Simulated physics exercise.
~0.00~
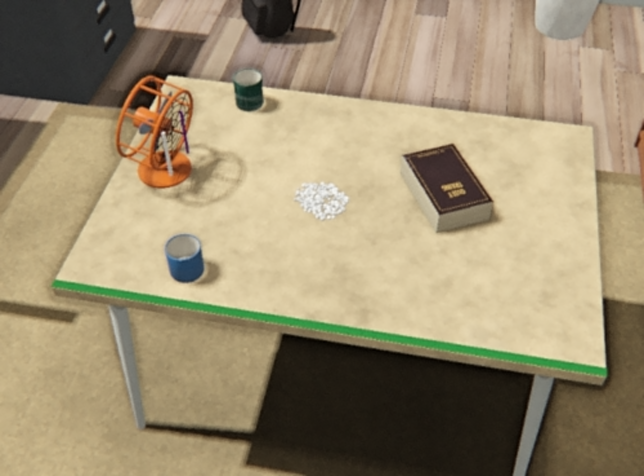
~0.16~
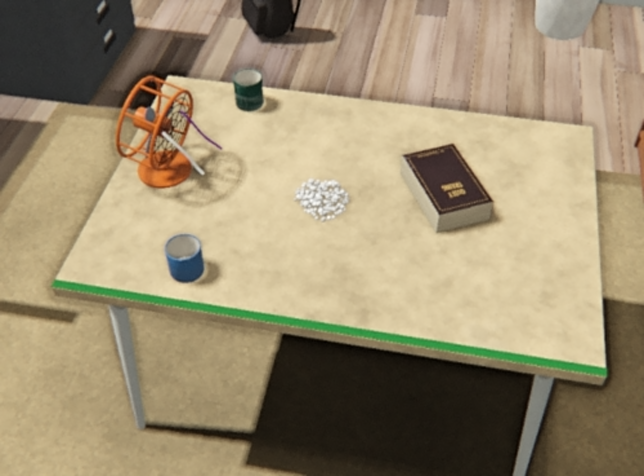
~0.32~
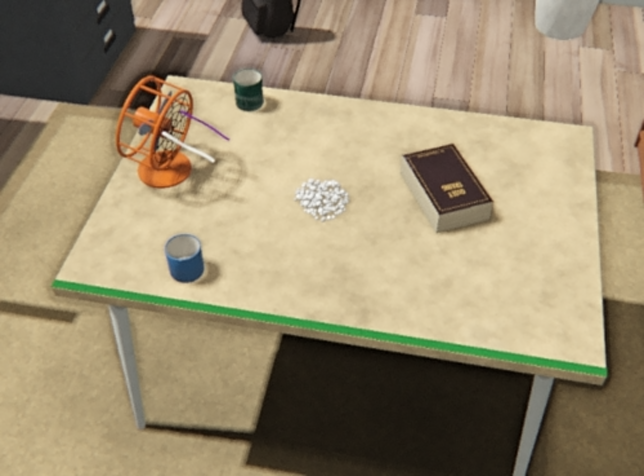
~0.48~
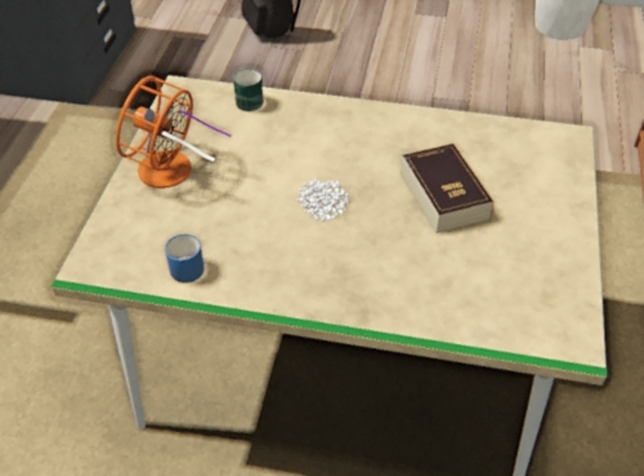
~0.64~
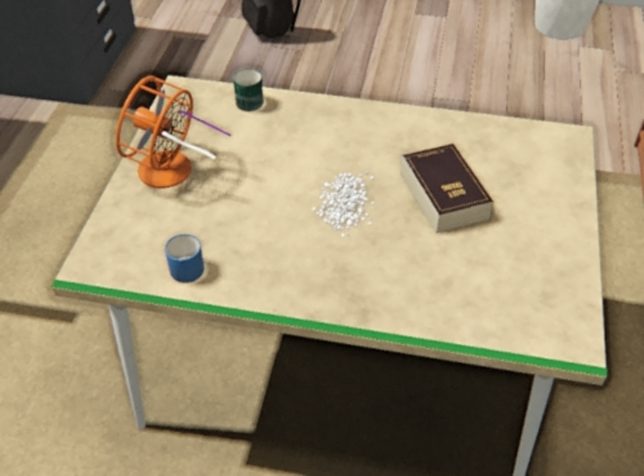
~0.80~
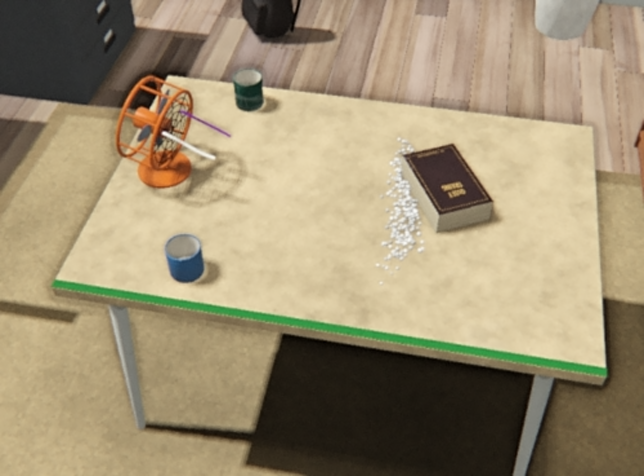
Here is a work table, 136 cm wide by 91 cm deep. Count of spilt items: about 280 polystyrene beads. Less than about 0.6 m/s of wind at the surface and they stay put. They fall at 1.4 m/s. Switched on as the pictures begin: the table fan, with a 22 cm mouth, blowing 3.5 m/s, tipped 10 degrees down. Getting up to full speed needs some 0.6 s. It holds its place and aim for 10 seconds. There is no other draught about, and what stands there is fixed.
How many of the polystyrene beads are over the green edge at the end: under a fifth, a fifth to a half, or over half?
Share over green edge = below one fifth.
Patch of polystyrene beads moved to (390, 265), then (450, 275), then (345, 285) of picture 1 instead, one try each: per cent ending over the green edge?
90, 40 and 100 in a hundred, respectively.
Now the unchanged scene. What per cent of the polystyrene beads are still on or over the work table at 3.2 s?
Some 5 per cent at that time.
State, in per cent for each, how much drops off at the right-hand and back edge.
I'd say near 60 percent right-hand and close to 30 percent back.
After 2.0 s, 8 % are over the green edge; 86 % have settled or left.
After 3.2 s, 8 % are over the green edge; 94 % have settled or left.
After 5.5 s, 8 % are over the green edge; 98 % have settled or left.
After 10.0 s, at the end, 8 % are over the green edge.
